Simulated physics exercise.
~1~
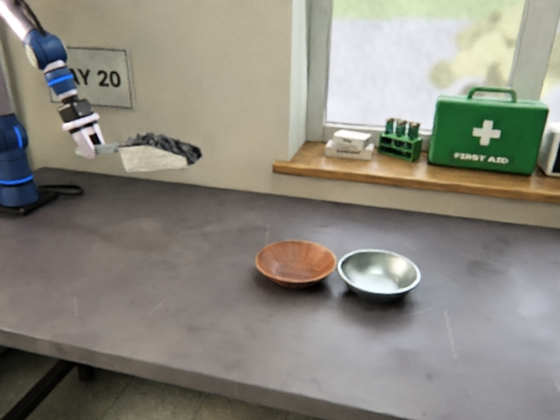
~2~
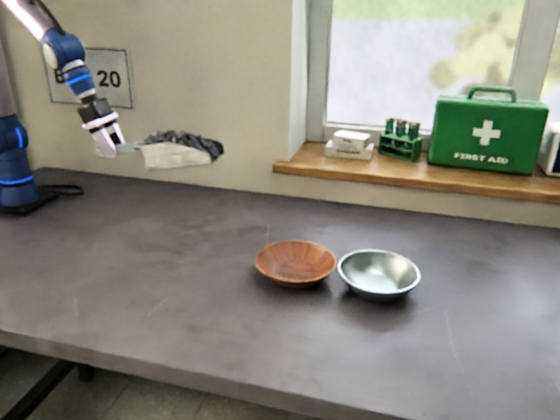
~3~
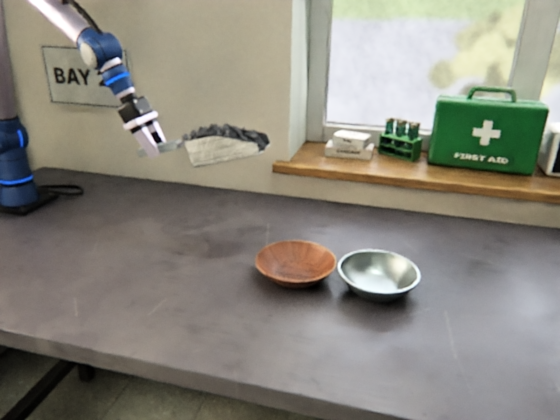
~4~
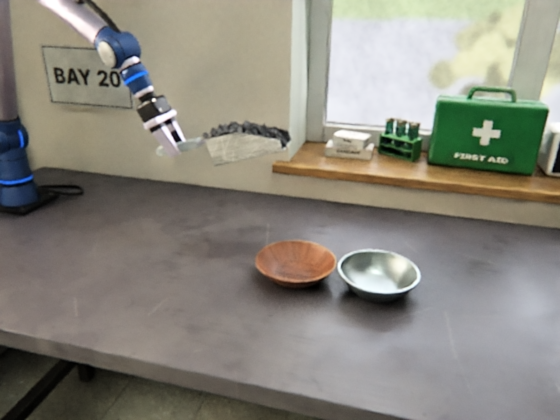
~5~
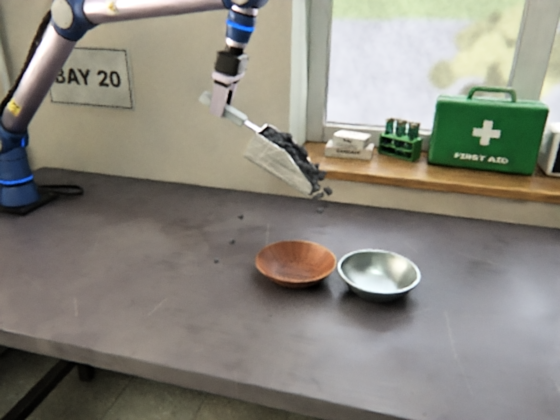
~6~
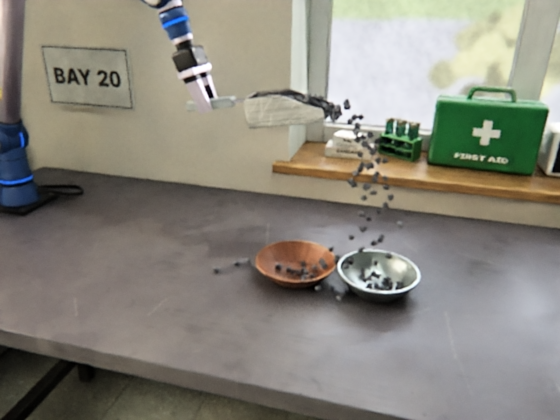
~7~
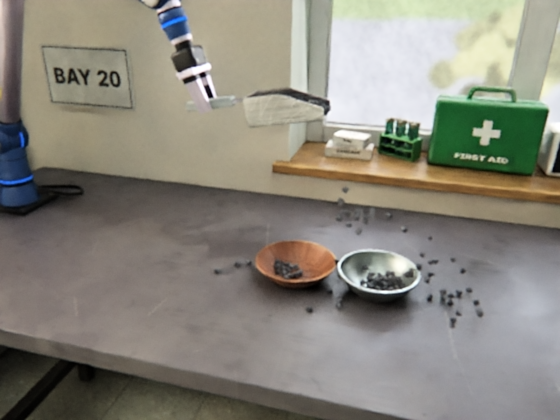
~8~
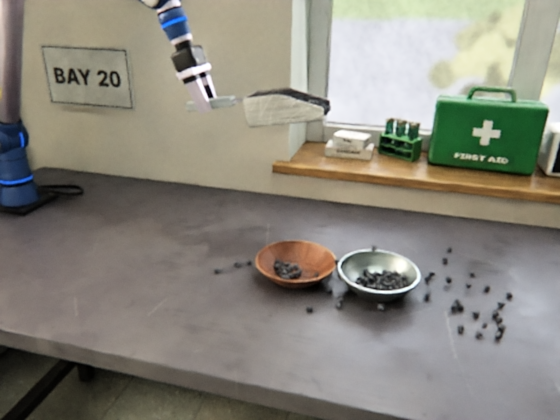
On a grey table by a windowsill with a green first aid case, a robot arm carries a loaded scoop right, tips it, then draws it up and levels it, leaving dark pebbles in the metal bowl, fewer in the reddish-brown one, and others scattered on the tabletop.
